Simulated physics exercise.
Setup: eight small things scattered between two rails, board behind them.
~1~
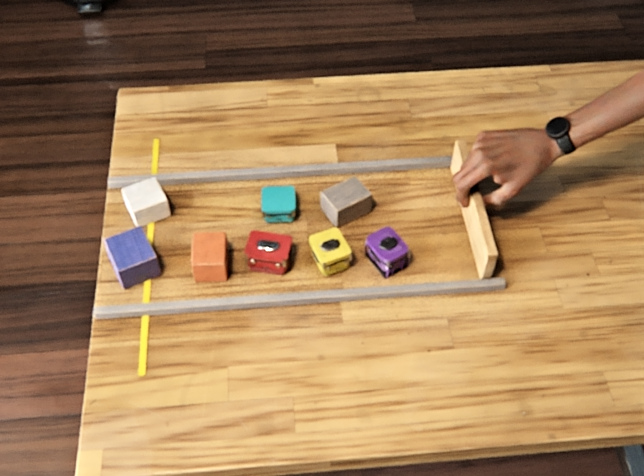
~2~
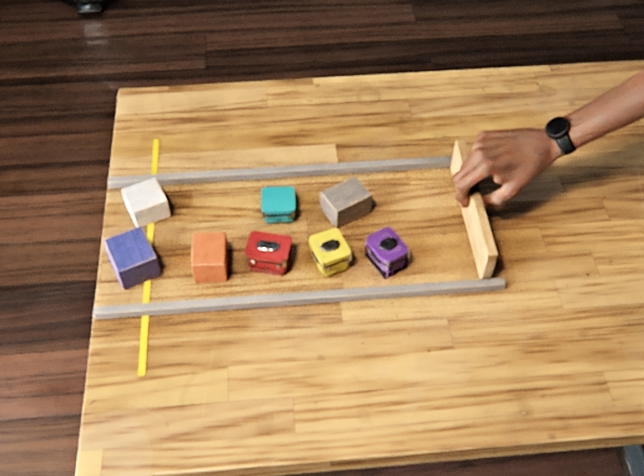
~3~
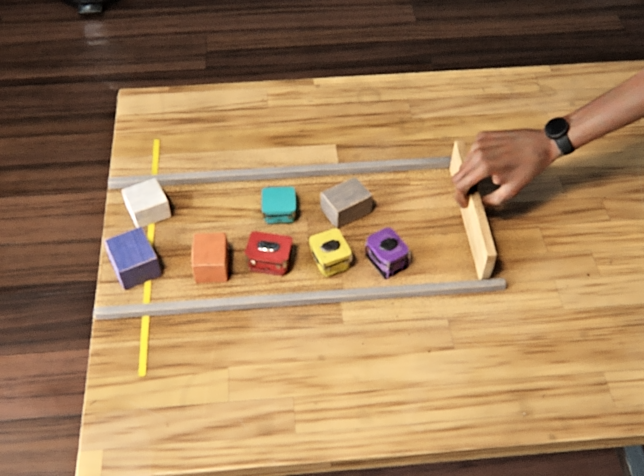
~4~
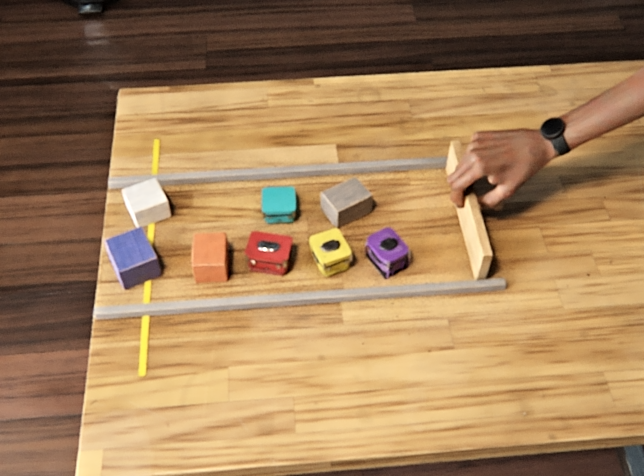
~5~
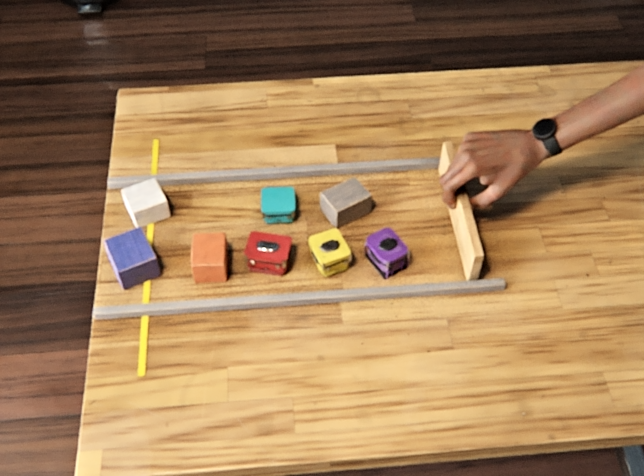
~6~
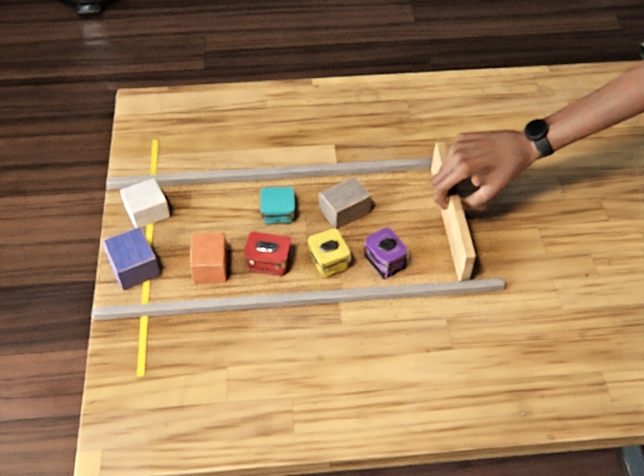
A hand wearing a dark watch holds a wooden board upright at the right end of two grey rails, at first keeping it nearly still. The hand then slides the board slightly left, while the eight small coloured blocks and cases between the rails stay in place, untouched.
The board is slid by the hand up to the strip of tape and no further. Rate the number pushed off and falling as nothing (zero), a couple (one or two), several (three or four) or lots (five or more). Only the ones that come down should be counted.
It is lots.
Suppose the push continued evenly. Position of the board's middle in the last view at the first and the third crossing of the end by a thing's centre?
For the first, roughly (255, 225); for the next, roughly (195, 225).
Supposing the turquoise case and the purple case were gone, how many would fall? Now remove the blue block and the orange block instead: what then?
Going first to second: 4 and 3.
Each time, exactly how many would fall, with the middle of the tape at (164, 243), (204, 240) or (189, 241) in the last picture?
The counts come to 4, then 2, then 3.
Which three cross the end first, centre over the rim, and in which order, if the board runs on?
The blue block, the orange block, the white block.
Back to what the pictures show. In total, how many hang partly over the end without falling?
Things overhanging at the end: 1.
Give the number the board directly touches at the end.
2 of them.
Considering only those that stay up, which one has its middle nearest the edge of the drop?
That would be the yellow case.
A little later, none off yet; blue block at rest near (132, 258); white block at rest near (145, 203); orange block at rest near (209, 258).
Next, none off yet; blue block tilted a little near (84, 261); white block at rest near (143, 203); orange block shifted well along near (122, 265).
When it is over, the number that fall off is five or more; down, turquoise case, red case, orange block, white block and blue block.
